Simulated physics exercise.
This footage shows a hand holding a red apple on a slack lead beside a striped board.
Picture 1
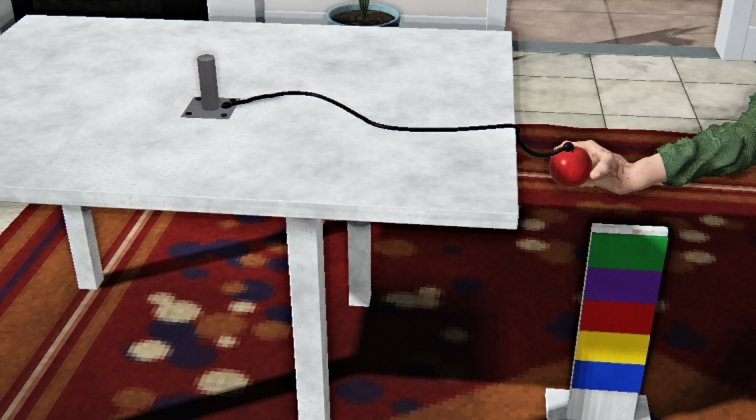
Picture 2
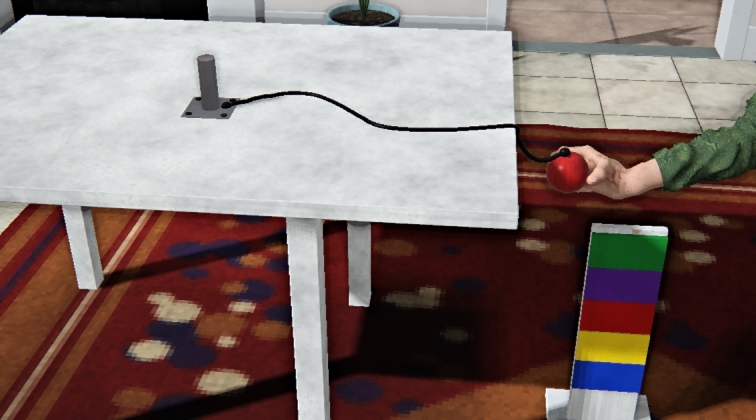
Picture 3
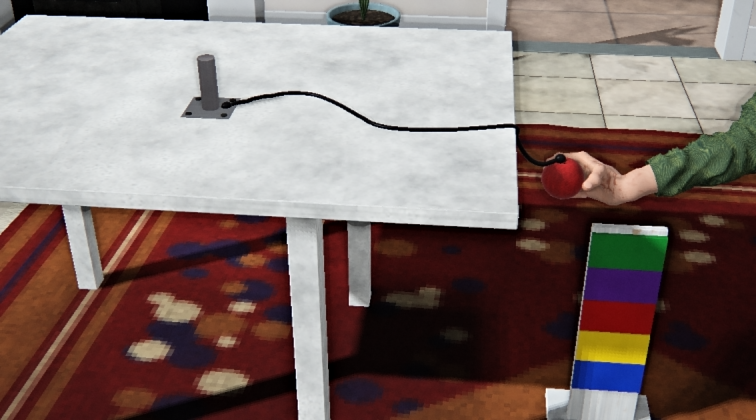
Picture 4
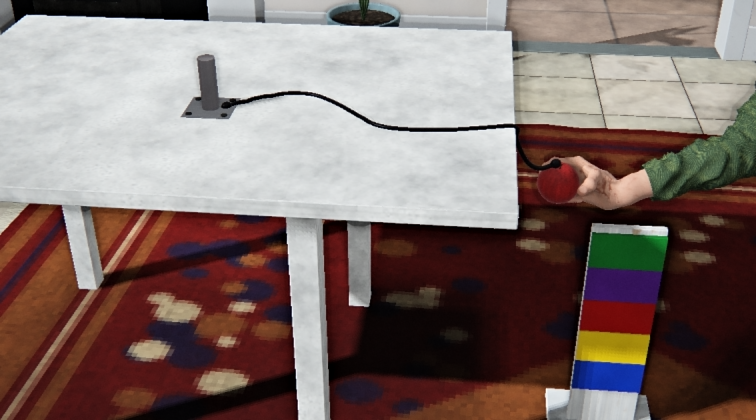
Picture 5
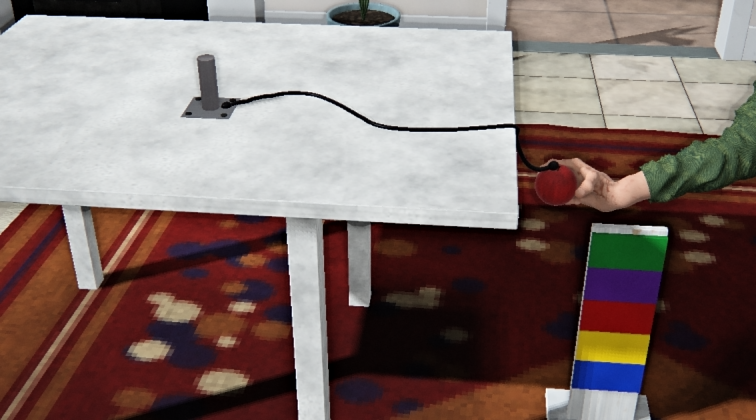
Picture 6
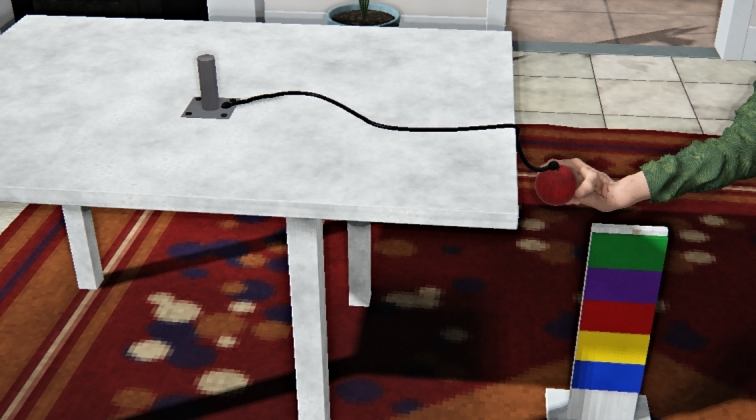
A hand in a green sleeve reaches in from the right, holding a red apple just off the edge of a pale table, seen from slightly above in a room with a patterned rug. A slack black lead runs from a grey post across the tabletop to the apple, above a board striped green, purple, red, yellow and blue. The hand lowers the apple slightly leftward, then stays nearly still, while the camera remains fixed.
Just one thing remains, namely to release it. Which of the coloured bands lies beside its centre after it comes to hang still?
The green band lies beside it.
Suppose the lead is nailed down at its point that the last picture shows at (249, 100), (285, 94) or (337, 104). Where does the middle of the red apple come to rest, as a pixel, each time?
Near (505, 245), (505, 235) and (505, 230).
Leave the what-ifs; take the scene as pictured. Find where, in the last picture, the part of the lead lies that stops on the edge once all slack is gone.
It is around (474, 129).
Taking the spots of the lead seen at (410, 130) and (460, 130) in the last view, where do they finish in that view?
End: (453, 122) and then (503, 125).
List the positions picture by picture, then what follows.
Red apple (571, 167); green (628, 254); purple (623, 286); red (617, 319); yellow (613, 349); blue (608, 378), in the first frame.
Red apple (567, 172); lead through (258, 98) (320, 97) (367, 121) (439, 130) (509, 127), in the second frame.
Red apple (563, 178), in the third frame.
Red apple (559, 183); lead through (258, 98) (320, 97) (367, 121) (439, 130) (509, 127), in the fourth frame.
Red apple (556, 185), in the fifth frame.
Red apple (556, 185); lead through (258, 98) (320, 97) (367, 121) (439, 130) (509, 127), in the sixth frame.
Soon after, apple near (525, 238); level with green.
After that, apple near (493, 251); level with green.
In the end, apple near (506, 251); level with green. Its centre hangs level with the green band.
